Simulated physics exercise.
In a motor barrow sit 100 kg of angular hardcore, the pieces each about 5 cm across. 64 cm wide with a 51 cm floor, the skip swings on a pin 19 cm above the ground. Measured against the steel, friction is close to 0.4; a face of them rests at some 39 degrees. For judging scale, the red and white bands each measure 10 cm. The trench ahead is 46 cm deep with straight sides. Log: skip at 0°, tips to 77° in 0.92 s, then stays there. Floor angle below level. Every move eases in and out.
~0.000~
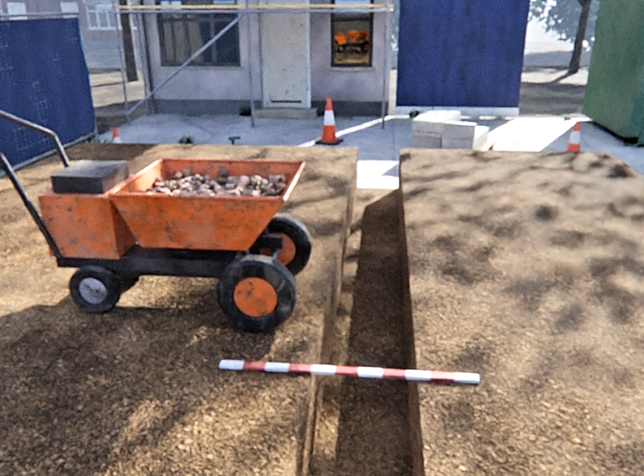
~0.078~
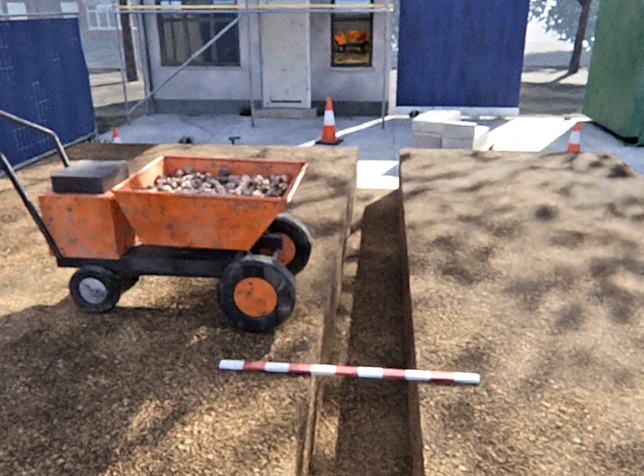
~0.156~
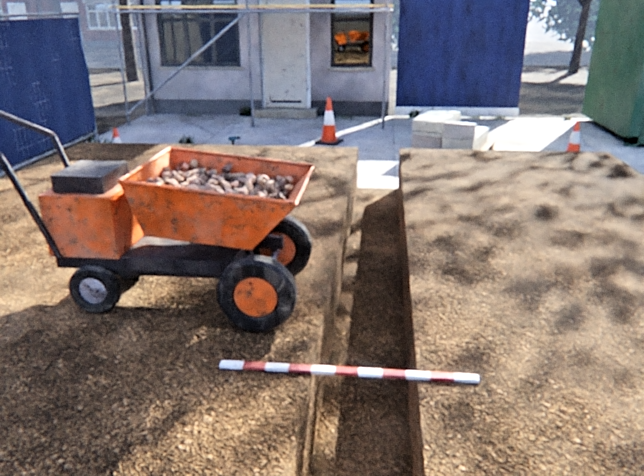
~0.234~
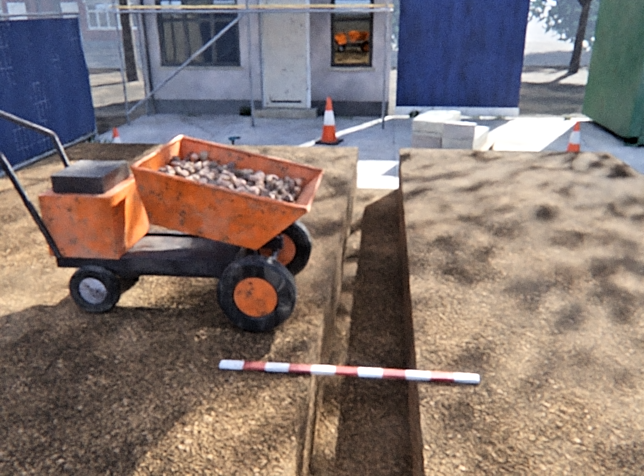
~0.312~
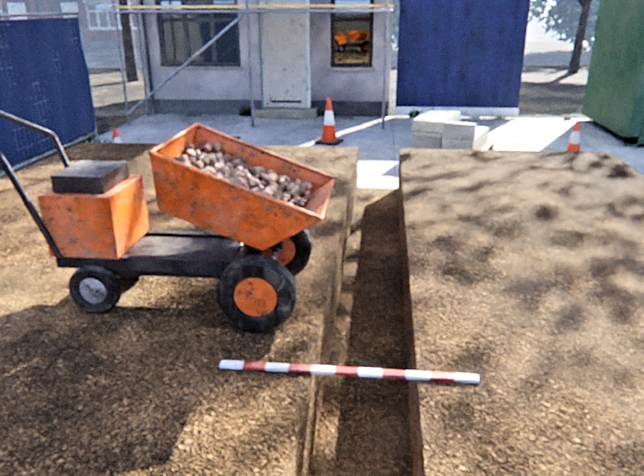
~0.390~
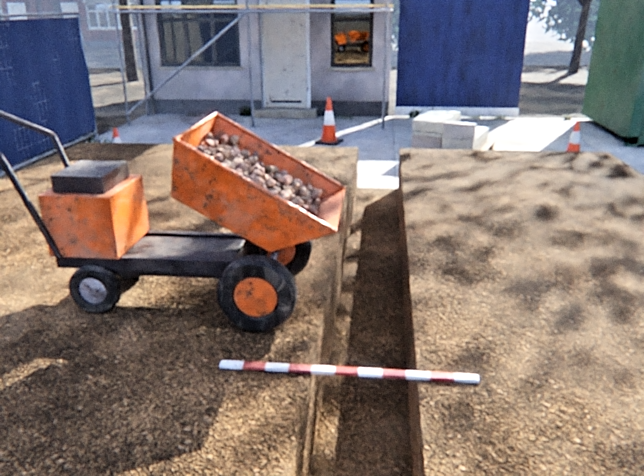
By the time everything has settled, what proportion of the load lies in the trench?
About 78 percent of the load.
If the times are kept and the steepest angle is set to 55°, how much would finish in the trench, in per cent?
Roughly 20 per cent would end in the trench.
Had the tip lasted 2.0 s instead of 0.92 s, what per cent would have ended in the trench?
About 90 percent, I'd say.
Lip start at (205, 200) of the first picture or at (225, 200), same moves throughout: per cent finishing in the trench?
I'd say some 80 per cent and some 100 per cent.
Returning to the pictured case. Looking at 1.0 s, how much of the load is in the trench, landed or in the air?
Some 30 per cent of the load by that point.
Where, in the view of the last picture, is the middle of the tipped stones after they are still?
Look at roughly (390, 368).
After 0.7 s the floor is at 65°; 100 % in the skip; the foremost stones are at (357, 253).
After 1.0 s the floor is at 77°; 63 % in the skip, 28 % in the trench, 9 % past the trench; the foremost stones are at (441, 310).
After 1.4 s the floor is at 77°; 23 % in the skip, 55 % in the trench, 22 % past the trench; the foremost stones are at (520, 311).
After 3.3 s the floor is at 77°; 0 % in the skip, 78 % in the trench, 22 % past the trench; the foremost stones are at (545, 319).
